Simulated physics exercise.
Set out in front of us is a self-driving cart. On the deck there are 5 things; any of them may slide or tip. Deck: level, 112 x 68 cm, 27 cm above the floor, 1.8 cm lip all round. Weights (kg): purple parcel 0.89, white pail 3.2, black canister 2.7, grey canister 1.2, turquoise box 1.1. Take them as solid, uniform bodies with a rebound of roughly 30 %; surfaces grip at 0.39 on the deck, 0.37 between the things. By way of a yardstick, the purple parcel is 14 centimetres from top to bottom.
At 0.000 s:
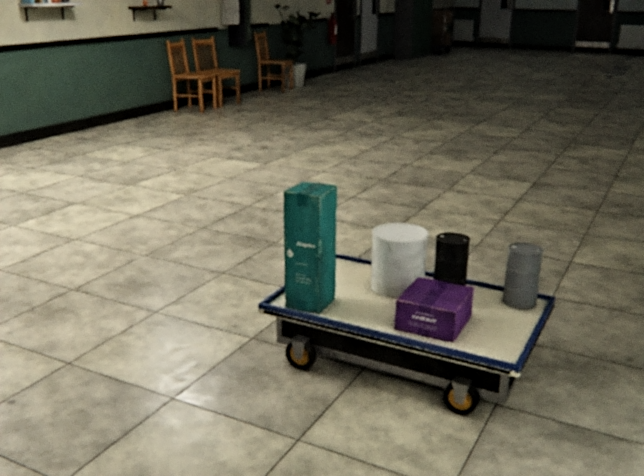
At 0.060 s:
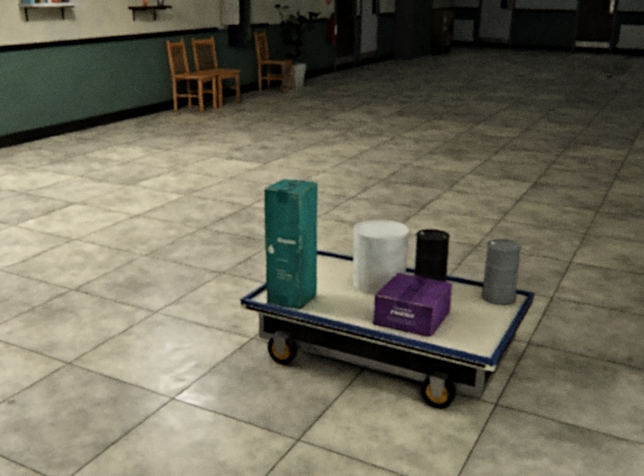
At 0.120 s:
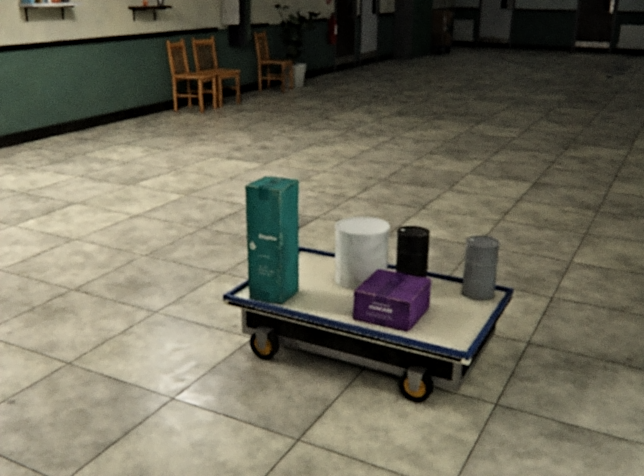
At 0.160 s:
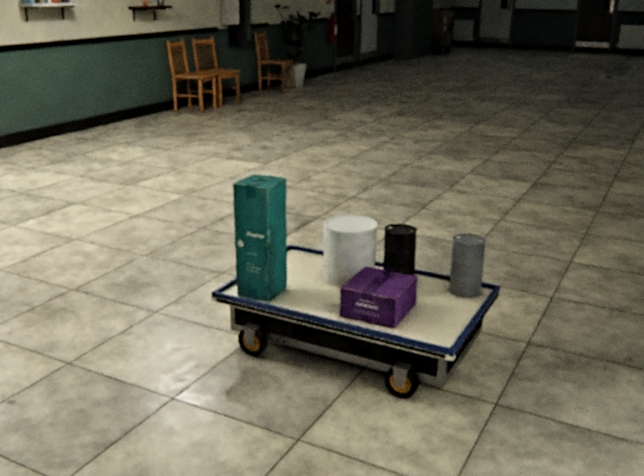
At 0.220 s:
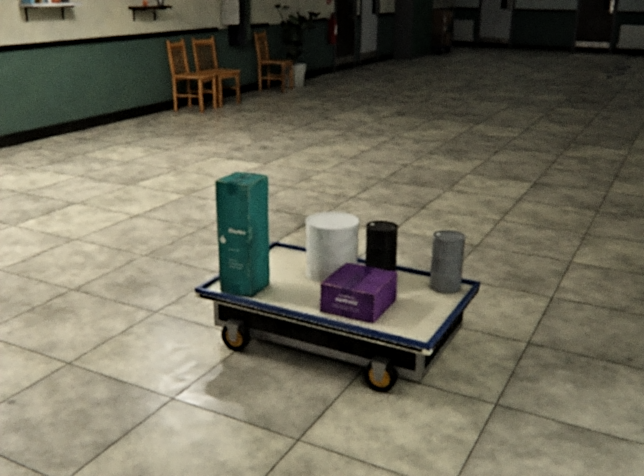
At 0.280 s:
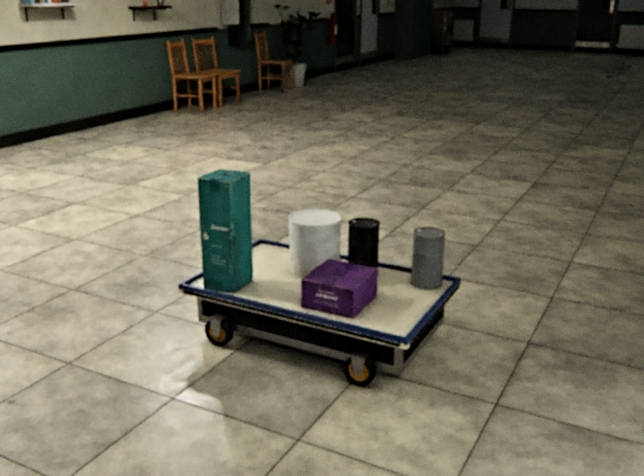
A flat cart with a blue-edged pale deck stands on the grey tiled floor of a large dim hall, seen from slightly above, with wooden chairs and a plant along the far wall. It carries a tall turquoise box at the left, a purple parcel in front, and a white pail, black canister and grey canister behind and rightward. The cart rolls steadily a short way left and slightly back, its load riding along unshifted, while the camera stays still.
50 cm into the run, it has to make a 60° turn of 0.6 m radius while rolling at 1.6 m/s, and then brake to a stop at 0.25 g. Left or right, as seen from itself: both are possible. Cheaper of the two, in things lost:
I expect the cargo to suffer less heading right.
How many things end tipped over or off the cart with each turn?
Turning left 4, turning right 1.
Turning left. Around 0.68 s, cart 109 cm along, turned 42°; white pail at 21° to upright near (160, 240); purple parcel shifted 7 cm near (218, 282); turquoise box at 33° to upright.
Around 1.08 s, cart 168 cm along, turned 60°; black canister and turquoise box now off the cart; white pail at 30° to upright; purple parcel shifted 9 cm near (90, 313).
Around 1.58 s, cart 195 cm along, turned 60°, stopped; grey canister now off the cart; white pail on its side; purple parcel shifted 9 cm near (23, 328).
Finally (4.4 s), off the cart, black canister, grey canister and turquoise box; on their side or leaning hard on the deck, white pail; purple parcel still in place (within 10 cm). Final places as that camera would see them, purple parcel near (23, 328).
Turning right instead, turquoise box tipped over or off the cart, 1 of 5 in all.
